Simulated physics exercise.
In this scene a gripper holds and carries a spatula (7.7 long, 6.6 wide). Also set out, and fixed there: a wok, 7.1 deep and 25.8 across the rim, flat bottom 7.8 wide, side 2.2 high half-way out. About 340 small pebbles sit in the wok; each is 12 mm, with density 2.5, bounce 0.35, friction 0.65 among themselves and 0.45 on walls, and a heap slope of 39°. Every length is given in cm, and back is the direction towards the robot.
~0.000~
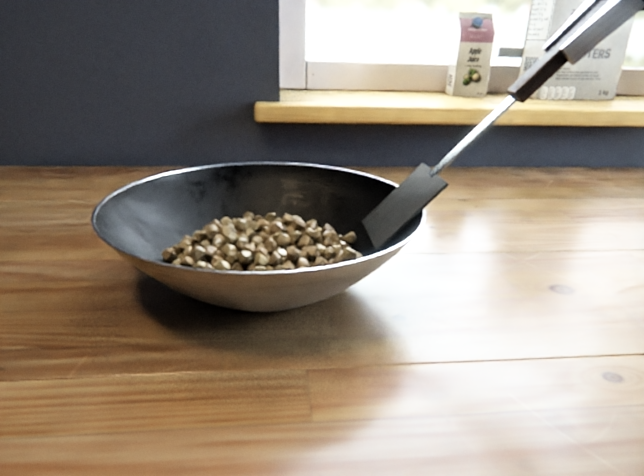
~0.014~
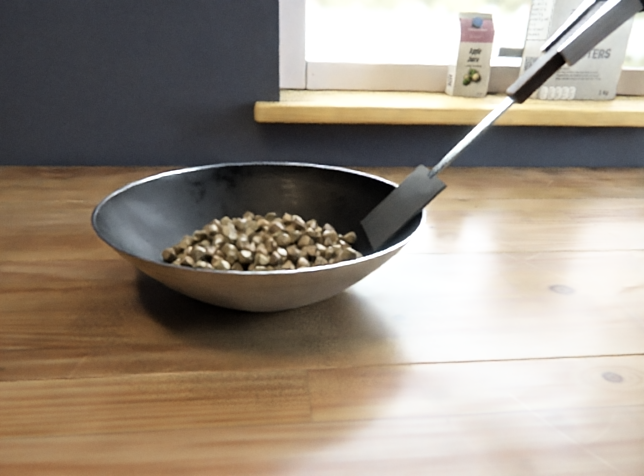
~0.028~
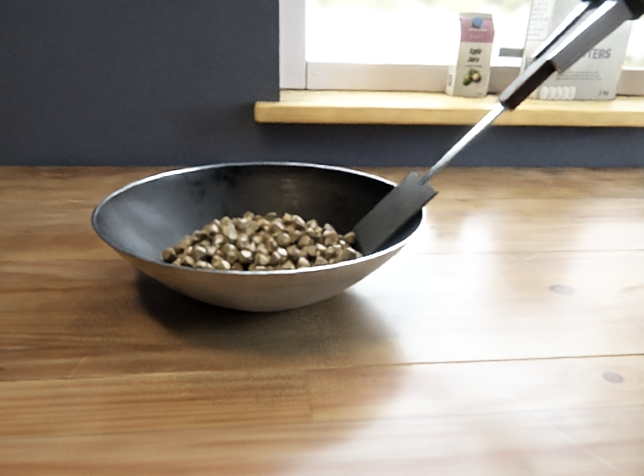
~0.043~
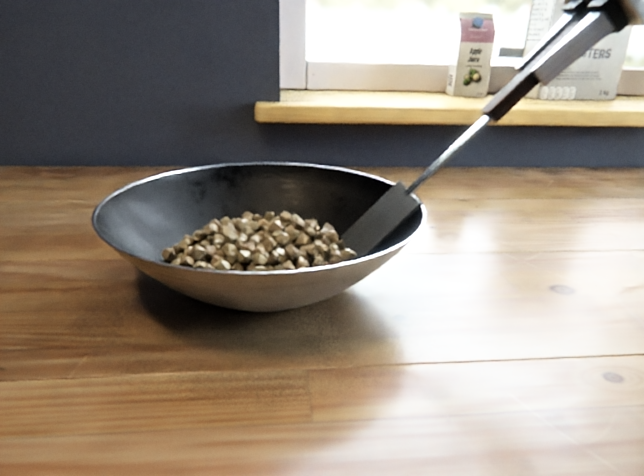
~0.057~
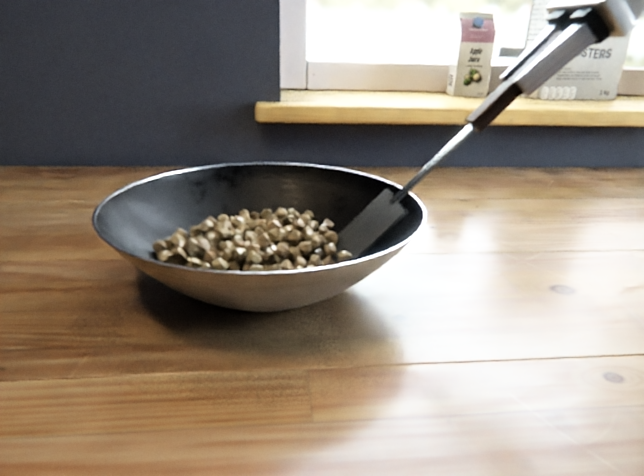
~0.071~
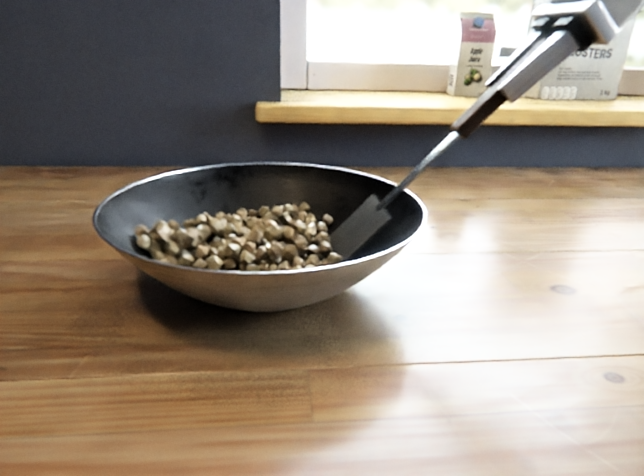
A spatula held by a gripper slid down into a dark wok of small brown pebbles on a wooden counter, moving leftward and pushing the heap a little toward the left side.
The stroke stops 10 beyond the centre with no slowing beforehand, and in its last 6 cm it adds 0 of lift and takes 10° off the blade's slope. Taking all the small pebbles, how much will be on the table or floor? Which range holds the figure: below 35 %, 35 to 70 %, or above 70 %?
The figure lies within 35 to 70 %.
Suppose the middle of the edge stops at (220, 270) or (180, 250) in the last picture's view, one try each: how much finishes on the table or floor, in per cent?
The two tries give near 10 and near 25 in a hundred.
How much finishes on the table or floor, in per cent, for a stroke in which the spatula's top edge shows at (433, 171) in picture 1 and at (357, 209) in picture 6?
Around 55 per cent finishes on the table or floor.
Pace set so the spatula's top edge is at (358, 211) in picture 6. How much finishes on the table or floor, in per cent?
My guess is around 55 percent.
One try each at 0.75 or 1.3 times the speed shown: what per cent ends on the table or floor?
Estimates, in order: 40 % and 55 %.
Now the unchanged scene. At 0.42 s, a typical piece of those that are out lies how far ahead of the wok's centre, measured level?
It's close to 22 cm ahead of the centre.
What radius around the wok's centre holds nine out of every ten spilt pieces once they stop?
That works out to near 35 cm.
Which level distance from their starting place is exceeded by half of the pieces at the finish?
Distance: Near 13 cm.
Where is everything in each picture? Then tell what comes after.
The spatula top edge at (435, 173), sloping 47°; upper third of the load around (269, 251), from x 170 to 355, top at y 215; 341 in the wok, in the first frame.
The spatula top edge at (433, 174), sloping 47°; upper third of the load around (269, 251), from x 170 to 355, top at y 215, in the second frame.
The spatula top edge at (425, 181), sloping 47°; upper third of the load around (269, 251), from x 170 to 355, top at y 215, in the third frame.
The spatula top edge at (411, 191), sloping 47°; upper third of the load around (266, 249), from x 170 to 350, top at y 215, in the fourth frame.
The spatula top edge at (396, 199), sloping 47°; upper third of the load around (262, 244), from x 160 to 350, top at y 215, in the fifth frame.
The spatula top edge at (382, 206), sloping 47°; upper third of the load around (247, 236), from x 140 to 350, top at y 210; 341 in the wok, in the sixth frame.
After 0.13 s, sloping 47°, highest piece 10 above the table; 337 in the wok, 4 on the blade or in flight.
After 0.19 s, sloping 44°, highest piece 12 above the table; 324 in the wok, 17 on the blade or in flight.
After 0.42 s, sloping 37°, highest piece 9 above the table; 176 in the wok, 71 on the table or floor, 94 on the blade or in flight.
After 1.47 s, sloping 37°, highest piece 7 above the table; 176 in the wok, 165 on the table or floor.
In the end, 176 in the wok, 165 on the table or floor. That is 48 % on the table or floor.
